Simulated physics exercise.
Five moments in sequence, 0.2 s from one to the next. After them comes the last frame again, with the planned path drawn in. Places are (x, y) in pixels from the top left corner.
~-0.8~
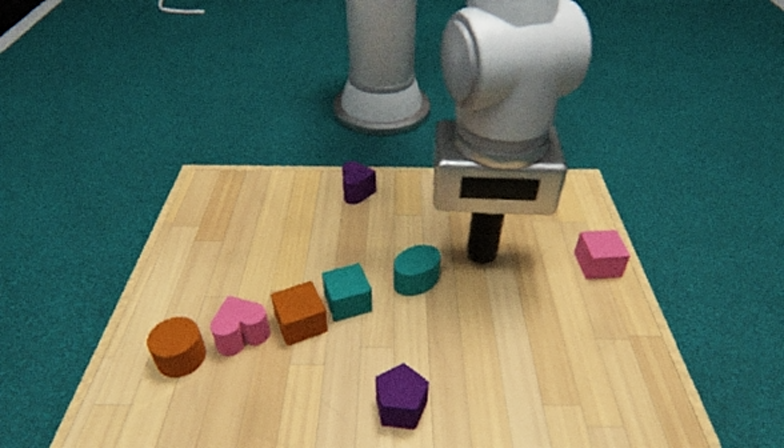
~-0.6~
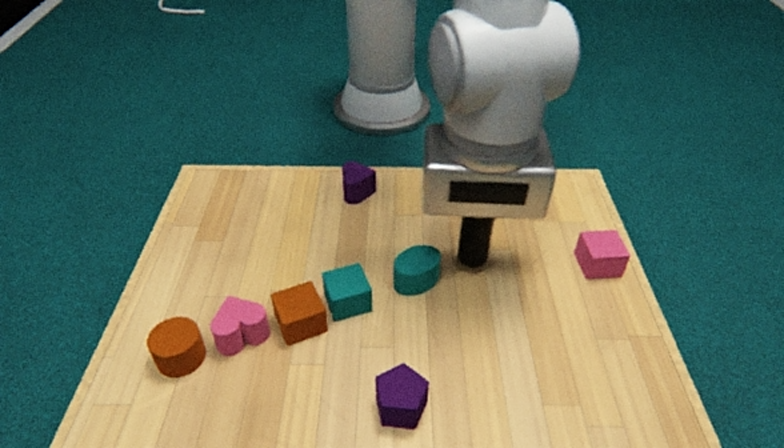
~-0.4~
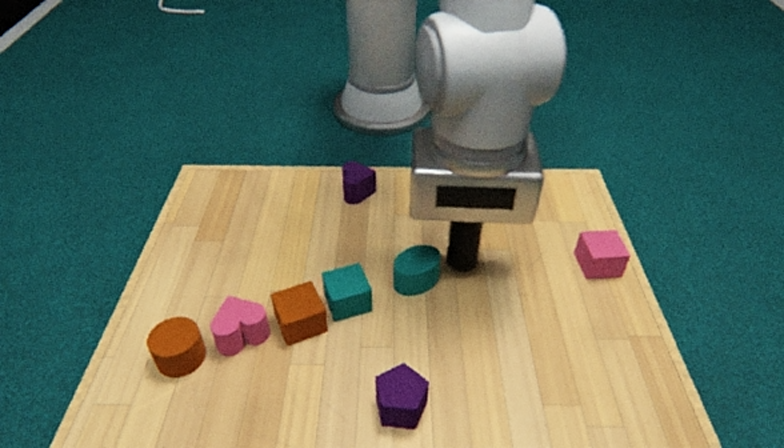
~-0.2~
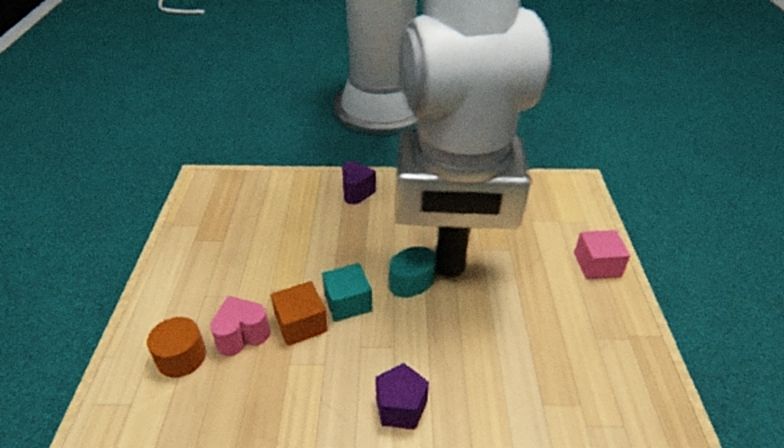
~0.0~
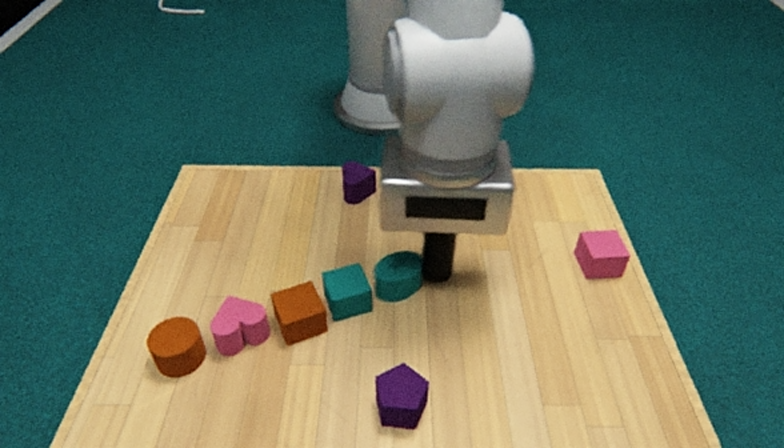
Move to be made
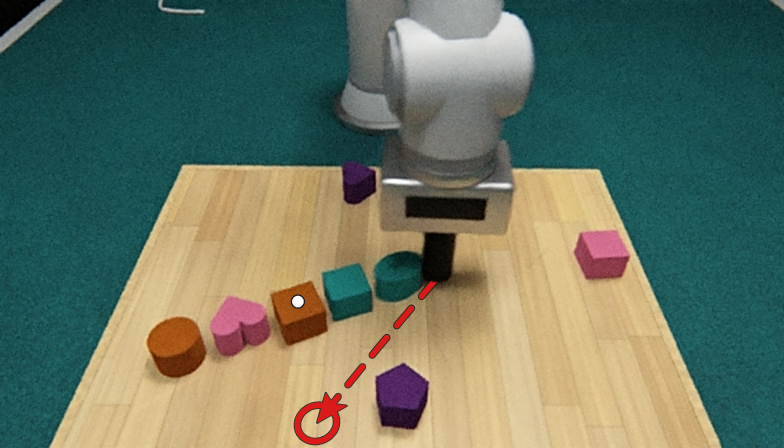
On a wooden board over a green surface, a robot arm with a black pusher moves left toward a slanted row of orange, pink and turquoise blocks, then nudges the turquoise oval slightly left, nearer the turquoise square piece.
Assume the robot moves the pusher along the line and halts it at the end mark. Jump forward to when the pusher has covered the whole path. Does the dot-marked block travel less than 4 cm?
Yes.
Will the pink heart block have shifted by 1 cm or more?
No
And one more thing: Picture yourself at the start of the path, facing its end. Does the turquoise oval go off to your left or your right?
With start-to-end as forward, it shifts right.
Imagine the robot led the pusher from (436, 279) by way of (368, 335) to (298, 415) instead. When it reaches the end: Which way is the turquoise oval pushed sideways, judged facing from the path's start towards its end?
Sideways shift: Right.
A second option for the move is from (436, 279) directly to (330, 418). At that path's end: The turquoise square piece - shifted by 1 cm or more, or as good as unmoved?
By then it is displaced.
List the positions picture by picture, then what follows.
The first picture shows pusher tip at (482, 253); block tops, pink heart block at (236, 314); orange square piece at (298, 302); turquoise square piece at (346, 281); turquoise oval at (417, 259); purple pentagon at (401, 386).
The second picture shows pusher at (472, 257); blocks unchanged.
The third picture shows pusher at (462, 261); blocks unchanged.
The fourth picture shows pusher at (450, 266); turquoise oval at (413, 261).
The fifth picture shows pusher at (437, 271); pink heart block at (236, 314); orange square piece at (298, 302); turquoise square piece at (346, 281); turquoise oval at (398, 265); purple pentagon at (401, 386).
Path on the board, straight from (436, 279) to (317, 423); the dot is on the orange square piece.
On the path given first. One third of the way, pusher at (402, 312); orange square piece at (294, 303); turquoise square piece at (329, 281); turquoise oval at (376, 272), turned 25° clockwise.
Two thirds of the way, pusher at (362, 360); orange square piece at (294, 303); turquoise square piece at (329, 281); turquoise oval at (376, 272), turned 25° clockwise.
At the end, pusher at (316, 416); pink heart block in place; orange square piece at (294, 303); turquoise square piece at (329, 281); turquoise oval at (376, 272), turned 25° clockwise; purple pentagon in place.
